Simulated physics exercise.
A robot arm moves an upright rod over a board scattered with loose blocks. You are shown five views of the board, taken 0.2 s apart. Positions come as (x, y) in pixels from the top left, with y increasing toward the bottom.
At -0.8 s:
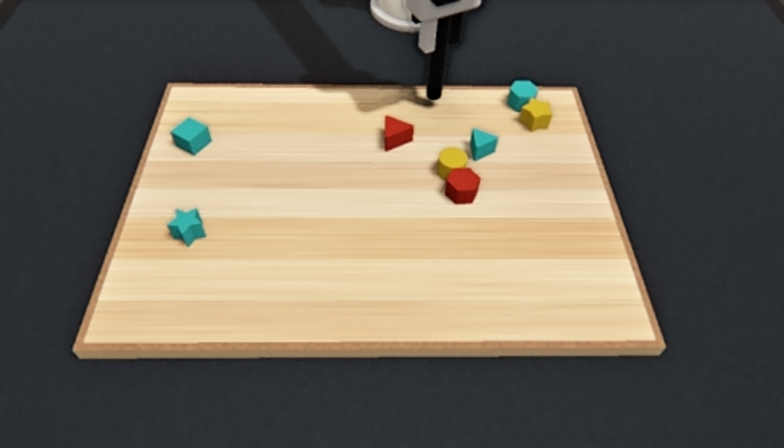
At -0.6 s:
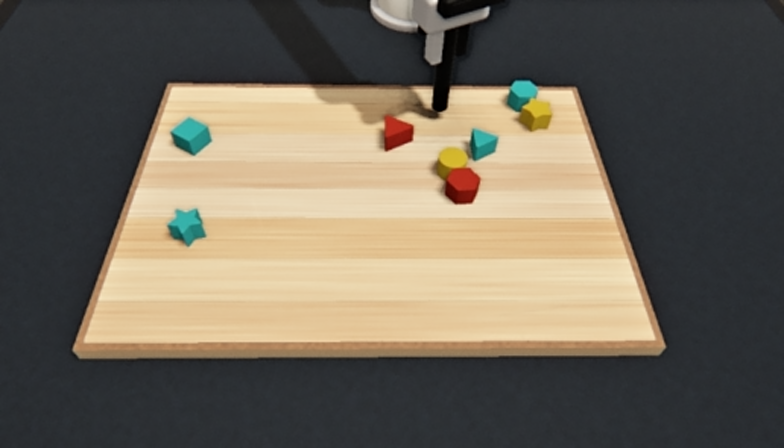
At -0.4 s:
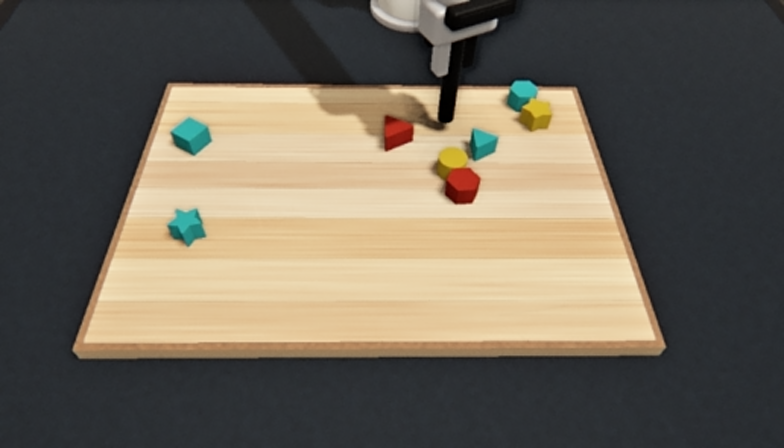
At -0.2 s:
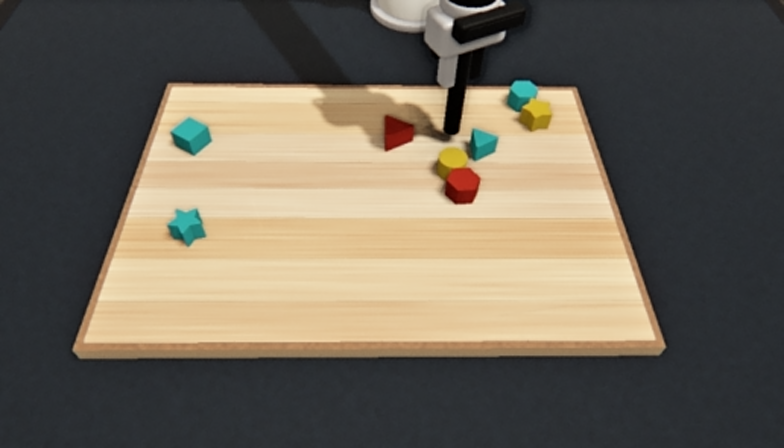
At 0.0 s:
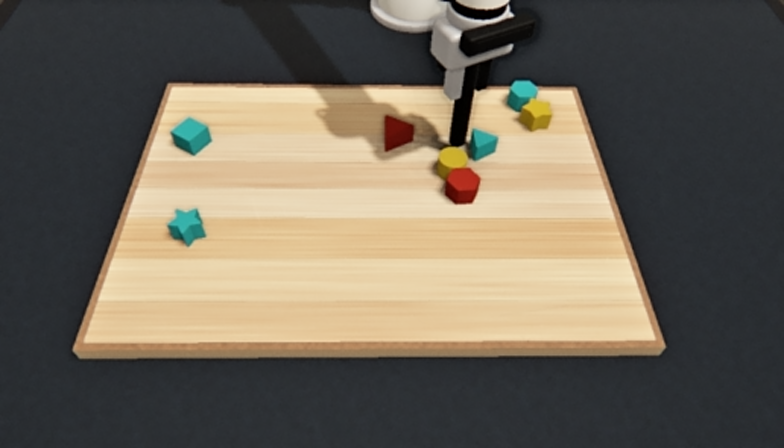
A robot arm holding an upright black rod reaches over the far edge of a pale wooden board on a dark surface, seen from above at a fixed angle. Turquoise, red and yellow blocks sit mostly toward the upper right, with a turquoise cube and star at left. The rod moves slowly nearer and slightly right, passing the red triangle toward the yellow cylinder and turquoise triangle, while every block stays still.
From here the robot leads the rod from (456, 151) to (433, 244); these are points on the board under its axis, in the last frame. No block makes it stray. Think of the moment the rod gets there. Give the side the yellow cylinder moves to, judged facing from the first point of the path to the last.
Its shift is rightward.
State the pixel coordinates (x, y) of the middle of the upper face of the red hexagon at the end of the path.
It will likely be found at (468, 209).
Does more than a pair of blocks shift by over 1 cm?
No, it doesn't check out.
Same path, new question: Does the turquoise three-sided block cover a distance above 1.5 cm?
Short answer: No.
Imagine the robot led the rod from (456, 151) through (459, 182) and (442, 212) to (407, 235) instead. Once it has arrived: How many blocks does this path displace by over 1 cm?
Moved: 2.
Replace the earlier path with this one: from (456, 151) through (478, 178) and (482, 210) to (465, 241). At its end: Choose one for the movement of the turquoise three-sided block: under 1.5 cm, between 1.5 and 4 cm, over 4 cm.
Less than 1.5 cm.
What follows on the original path. One third of the way, rod (450, 171); yellow cylinder (443, 181); red hexagon (467, 199), turned 65° anticlockwise.
Two thirds of the way, rod (442, 201); yellow cylinder (428, 210); red hexagon (467, 207), turned 110° anticlockwise.
At the end, rod (434, 235); yellow cylinder (409, 233); red hexagon (468, 209), turned 120° anticlockwise; turquoise three-sided block not moved.
